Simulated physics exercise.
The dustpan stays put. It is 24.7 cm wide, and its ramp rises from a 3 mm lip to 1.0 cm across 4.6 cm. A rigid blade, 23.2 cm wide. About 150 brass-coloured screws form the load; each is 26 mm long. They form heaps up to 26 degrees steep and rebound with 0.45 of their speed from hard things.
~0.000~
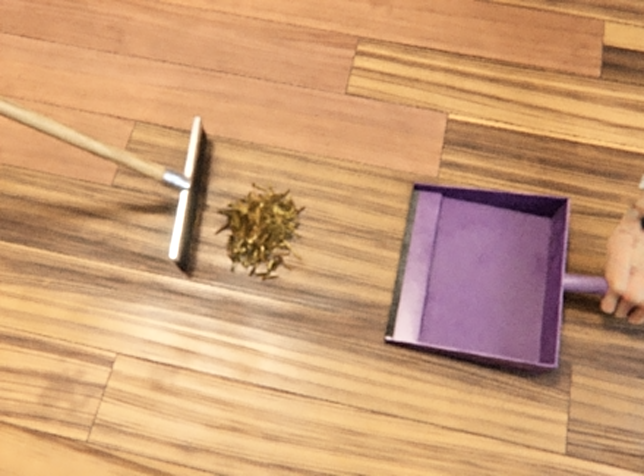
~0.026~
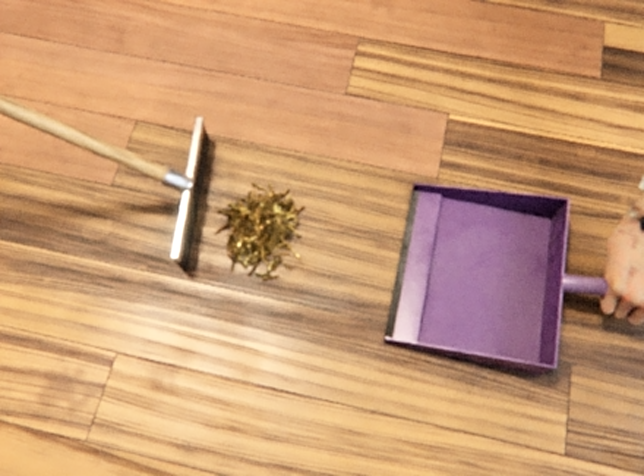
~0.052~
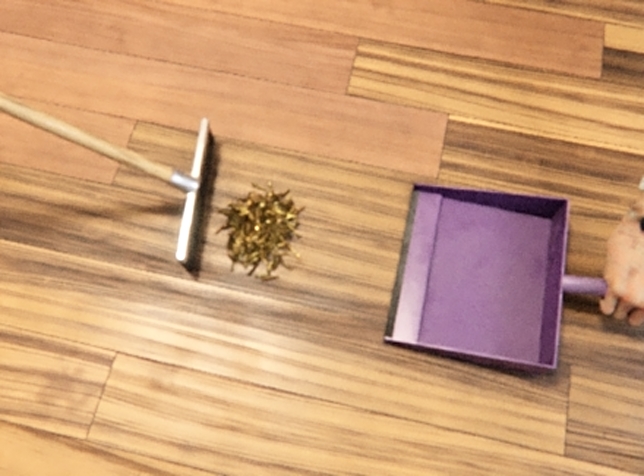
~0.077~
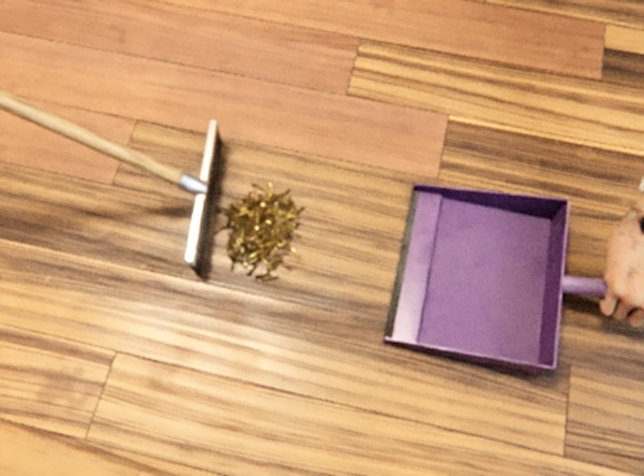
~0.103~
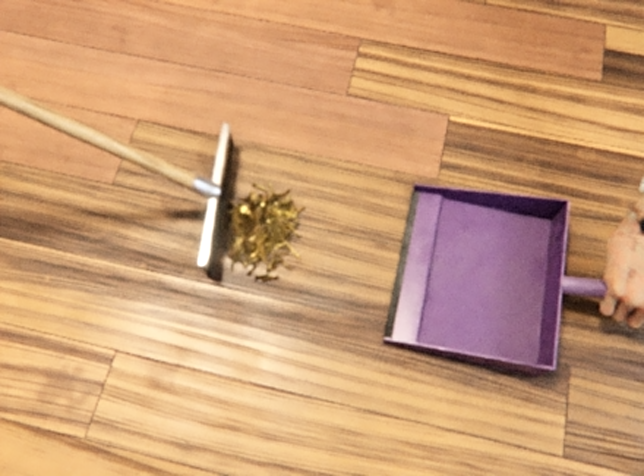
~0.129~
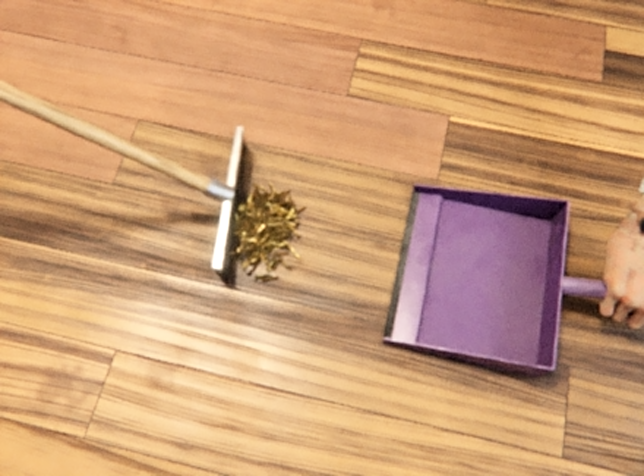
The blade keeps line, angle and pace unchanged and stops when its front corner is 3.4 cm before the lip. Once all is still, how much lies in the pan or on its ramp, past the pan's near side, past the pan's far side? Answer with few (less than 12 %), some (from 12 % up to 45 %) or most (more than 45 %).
In the pan or on its ramp - some; past the pan's near side - few; past the pan's far side - few.
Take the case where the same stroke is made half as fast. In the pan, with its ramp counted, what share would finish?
I'd put it at close to 10 per cent.
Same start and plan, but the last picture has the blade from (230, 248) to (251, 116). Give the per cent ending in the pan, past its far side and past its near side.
Final per cent - pan 30, far 25, near 0.
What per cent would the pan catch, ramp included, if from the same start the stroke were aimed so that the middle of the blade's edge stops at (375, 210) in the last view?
That comes to near 30 percent.
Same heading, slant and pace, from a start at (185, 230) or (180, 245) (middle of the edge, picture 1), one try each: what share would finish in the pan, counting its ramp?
Estimates: 30 percent and 20 percent.
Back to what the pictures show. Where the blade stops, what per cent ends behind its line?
Some 0 percent, give or take.
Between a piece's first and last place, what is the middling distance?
22 cm or thereabouts.
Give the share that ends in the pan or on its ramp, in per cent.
Estimate: Close to 30 %.
After 0.27 s, middle of the blade 15 cm from the lip; 0 % over the lip, far side 0 %, near side 0 %.
After 0.36 s, middle of the blade 7 cm from the lip; 0 % over the lip, far side 0 %, near side 0 %.
After 0.58 s, middle of the blade 5 cm from the lip; 30 % over the lip, far side 5 %, near side 0 %.
By 1.4 s all is still; pan 30 %, near side 0 %, far side 5 %, in front of the lip or behind the blade 65 %.
